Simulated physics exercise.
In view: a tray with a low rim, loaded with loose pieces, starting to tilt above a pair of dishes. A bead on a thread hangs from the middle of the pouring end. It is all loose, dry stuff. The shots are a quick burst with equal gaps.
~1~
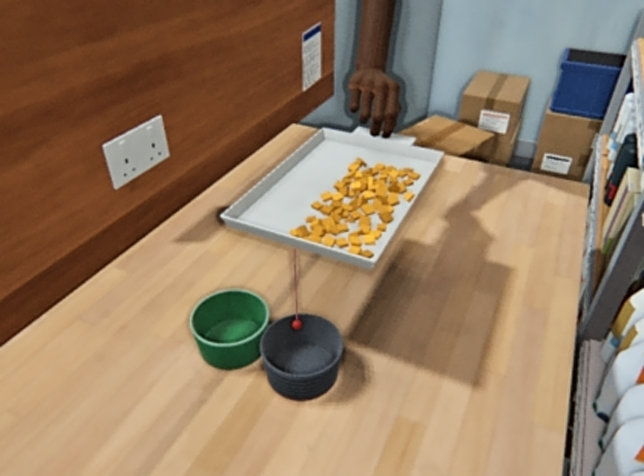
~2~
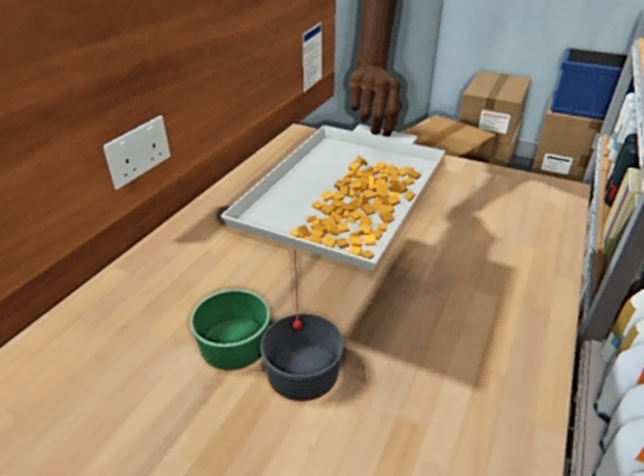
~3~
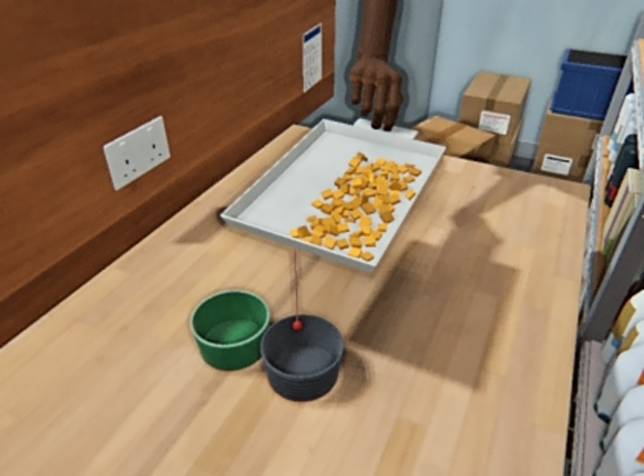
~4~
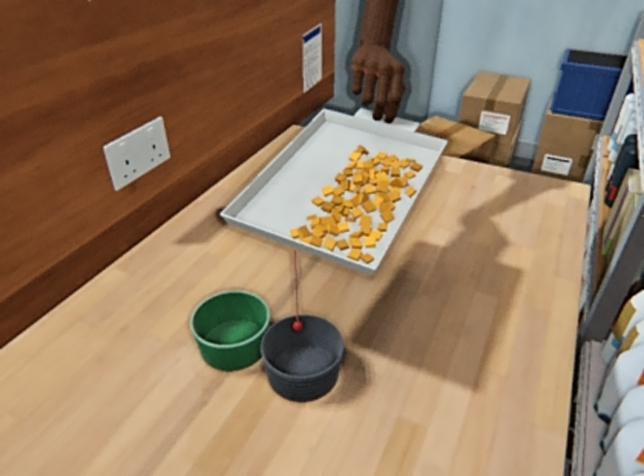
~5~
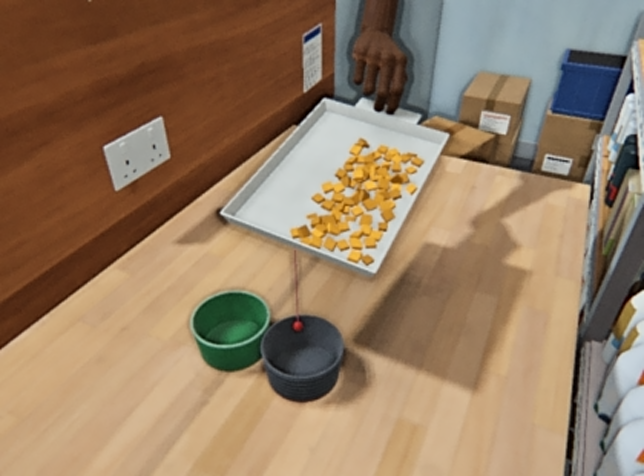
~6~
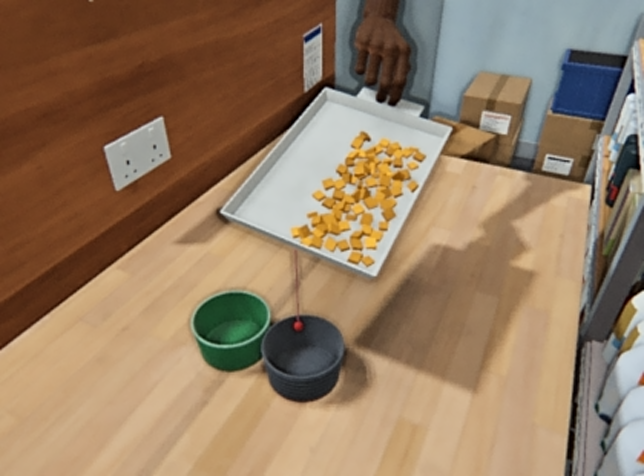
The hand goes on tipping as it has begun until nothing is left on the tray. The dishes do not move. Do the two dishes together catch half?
The two hold less than half of the load.
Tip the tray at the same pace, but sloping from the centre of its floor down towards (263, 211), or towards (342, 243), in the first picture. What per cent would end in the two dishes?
Near 100 % and 20 %.
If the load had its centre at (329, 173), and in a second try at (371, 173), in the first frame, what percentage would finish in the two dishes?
About 10 and 20 per cent.
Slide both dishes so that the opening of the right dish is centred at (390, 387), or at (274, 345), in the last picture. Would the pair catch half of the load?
The first try: Over half. The second: Below a half.
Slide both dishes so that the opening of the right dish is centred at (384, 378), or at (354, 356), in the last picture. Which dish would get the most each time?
First right, then the right one.
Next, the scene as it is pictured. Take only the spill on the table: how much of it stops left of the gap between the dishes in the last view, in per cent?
About 0 per cent.
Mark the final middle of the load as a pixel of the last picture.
Near (365, 409).
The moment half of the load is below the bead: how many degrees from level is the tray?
Roughly 90°.
Soon after the last picture, tray tipped steeply; all on the tray.
A little later, tray tipped past a quarter turn; a stray few in the right dish; nearly all outside both; a stray few in the air.
Later still, tray tipped past a quarter turn; a stray few in the right dish; nearly all outside both.
At rest, tray tipped past a quarter turn; a stray few in the right dish; none in the left dish; nearly all outside both.
